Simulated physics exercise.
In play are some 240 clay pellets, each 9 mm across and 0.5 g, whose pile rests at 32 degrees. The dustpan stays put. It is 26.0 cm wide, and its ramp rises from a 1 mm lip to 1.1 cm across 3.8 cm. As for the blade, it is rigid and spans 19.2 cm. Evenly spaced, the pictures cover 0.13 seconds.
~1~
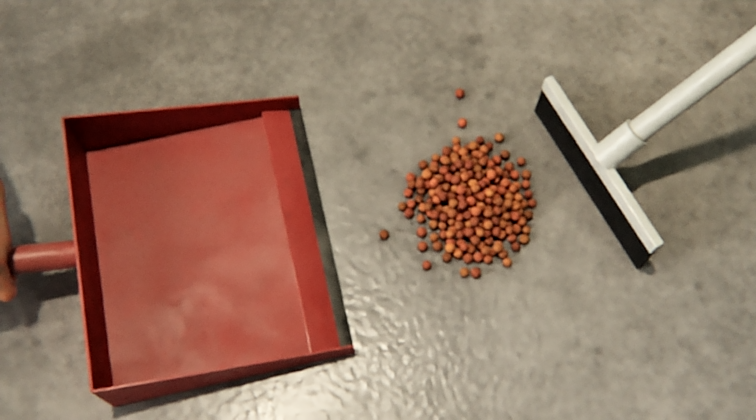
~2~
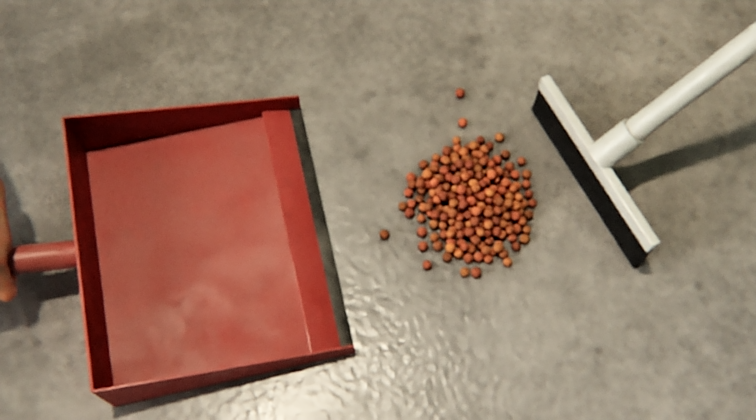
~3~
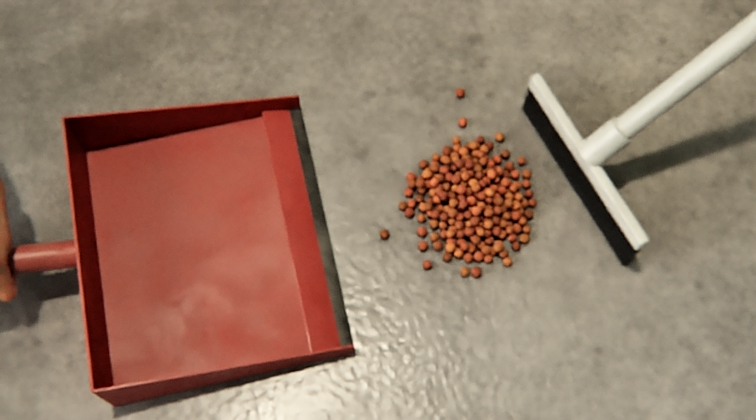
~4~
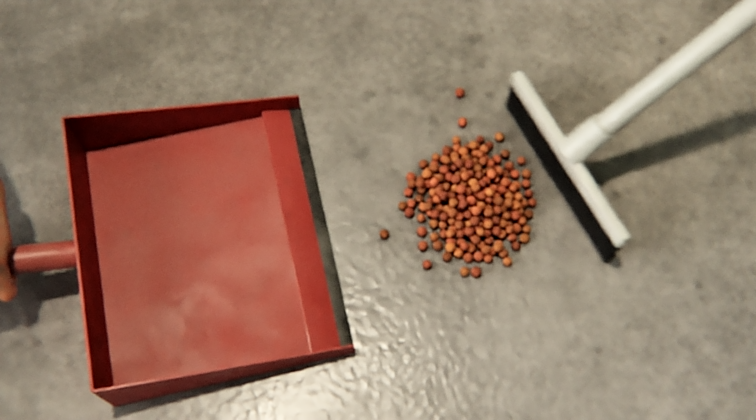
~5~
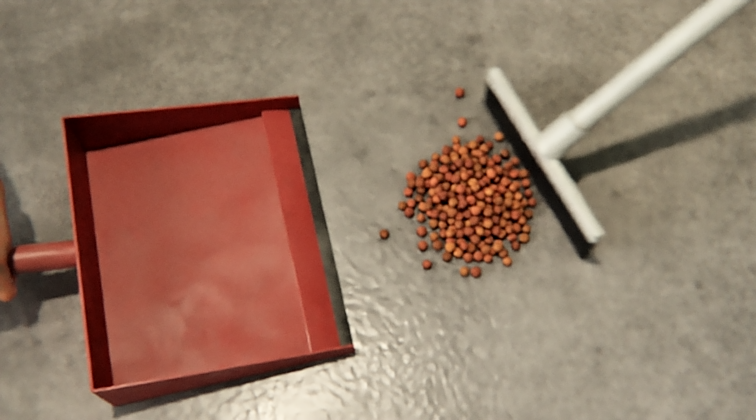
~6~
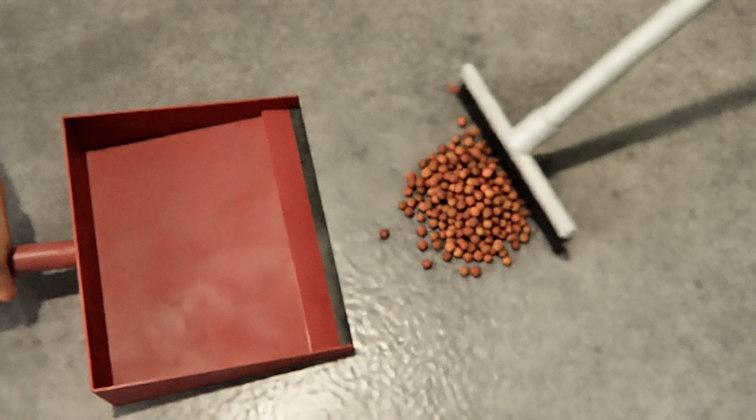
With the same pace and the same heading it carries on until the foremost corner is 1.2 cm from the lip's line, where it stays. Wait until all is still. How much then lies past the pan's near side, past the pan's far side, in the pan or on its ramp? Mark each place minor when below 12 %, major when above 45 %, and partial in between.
Past the pan's near side - minor; past the pan's far side - minor; in the pan or on its ramp - partial.
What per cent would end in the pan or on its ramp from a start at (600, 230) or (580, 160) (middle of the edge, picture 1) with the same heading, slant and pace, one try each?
First try about 45 per cent, second about 25 per cent.
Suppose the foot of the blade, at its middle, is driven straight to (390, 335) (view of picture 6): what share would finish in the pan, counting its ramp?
Some 40 per cent.
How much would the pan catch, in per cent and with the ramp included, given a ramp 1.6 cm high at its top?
I'd guess close to 25 per cent.
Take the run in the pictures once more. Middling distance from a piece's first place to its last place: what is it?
14 cm, roughly.
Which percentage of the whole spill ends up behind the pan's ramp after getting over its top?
About 5 %.
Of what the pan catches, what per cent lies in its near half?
Roughly 30 percent.
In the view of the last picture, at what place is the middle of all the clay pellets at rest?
After settling, the middle sits near (335, 229).
Then, 0.10 s after the last picture, middle of the blade 10 cm from the lip; 0 % over the lip, far side 0 %, near side 0 %.
Then, 0.17 s after the last picture, middle of the blade 5 cm from the lip; 0 % over the lip, far side 0 %, near side 0 %.
Then, 0.38 s after the last picture, middle of the blade 4 cm from the lip; 30 % over the lip, far side 0 %, near side 5 %.
In the end, near side 5 %, far side 0 %, pan 30 %, in front of the lip or behind the blade 65 %.
